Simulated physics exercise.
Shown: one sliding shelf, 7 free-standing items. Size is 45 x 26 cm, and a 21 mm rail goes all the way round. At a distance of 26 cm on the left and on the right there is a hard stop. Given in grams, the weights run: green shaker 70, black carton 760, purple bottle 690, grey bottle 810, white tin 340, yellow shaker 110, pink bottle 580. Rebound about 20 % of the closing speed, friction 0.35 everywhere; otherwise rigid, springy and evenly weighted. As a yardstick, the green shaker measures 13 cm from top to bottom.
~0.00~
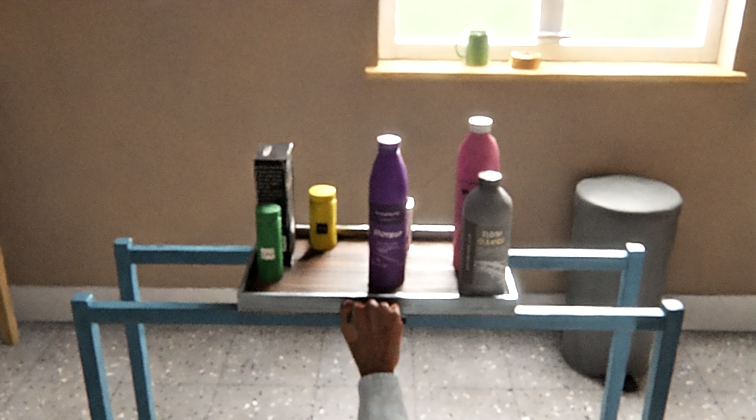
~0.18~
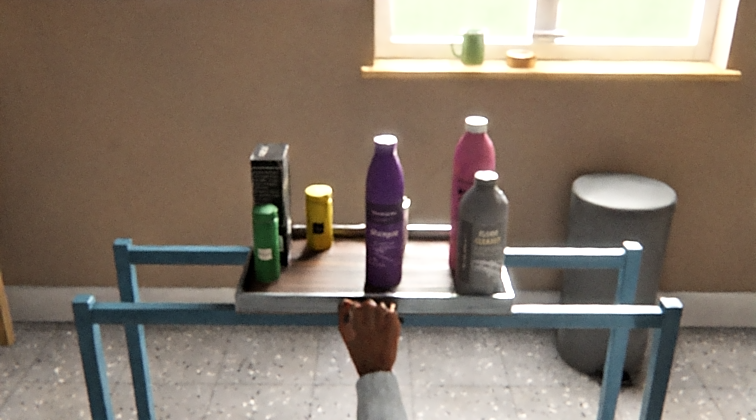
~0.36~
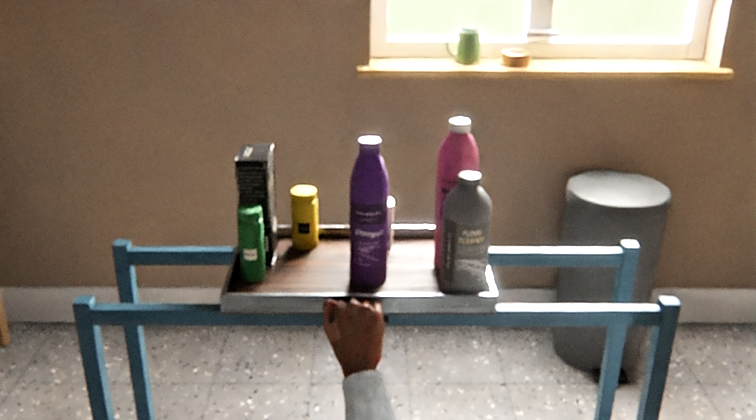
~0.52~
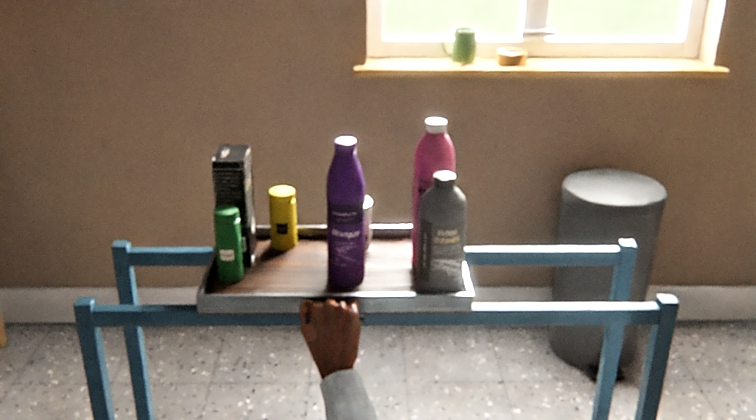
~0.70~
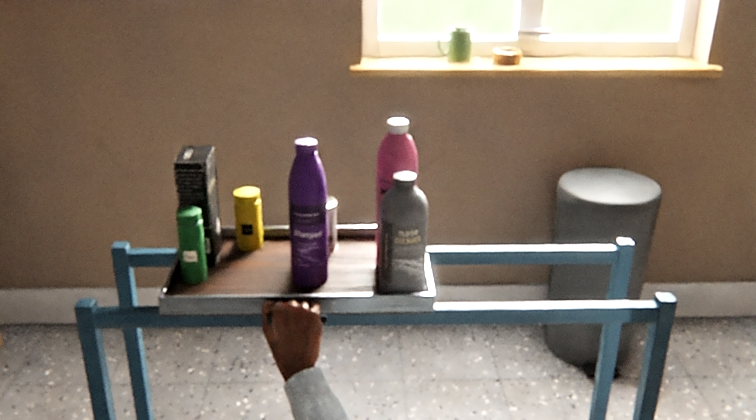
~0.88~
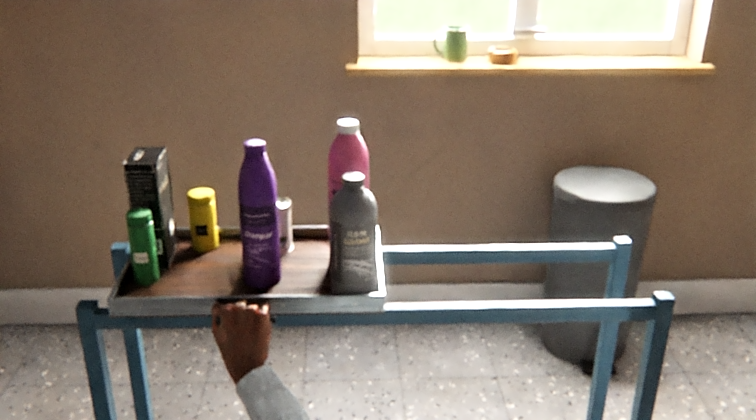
In a room with a speckled floor, a plain brown wall and a bright window, a blue frame is seen from the front and slightly above. On its wooden tray stand a black carton and green and yellow shakers at left, a purple bottle mid-tray with a white tin behind, and pink and grey bottles at right. A hand slides the tray left, slowly then faster, while the view drifts very slightly.
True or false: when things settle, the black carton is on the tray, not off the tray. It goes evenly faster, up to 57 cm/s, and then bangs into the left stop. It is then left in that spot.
False.
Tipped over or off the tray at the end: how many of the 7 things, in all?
Count: 3.
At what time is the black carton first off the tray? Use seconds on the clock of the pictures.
Around 1.2 seconds.
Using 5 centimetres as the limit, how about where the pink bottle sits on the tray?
Outcome for the pink bottle: In place.
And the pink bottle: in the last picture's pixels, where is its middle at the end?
Its middle settles close to pixel (317, 196).
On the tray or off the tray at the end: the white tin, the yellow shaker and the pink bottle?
Observed: White tin remains in bounds; yellow shaker remains in bounds; pink bottle remains in bounds.
After 1.38 s, tray moved 26 cm left; black carton now off the tray; purple bottle leaning 29°; pink bottle leaning 13°.
After 1.68 s, tray moved 26 cm left; green shaker now off the tray; purple bottle leaning 66°; grey bottle slid 4 cm.
After 1.98 s, tray moved 26 cm left; purple bottle on its side; pink bottle leaning 5°; grey bottle slid 4 cm.
At rest (3.4 s), off the tray, green shaker and black carton; tipped over on the tray, purple bottle; the other 4 in place, give or take 5 cm.
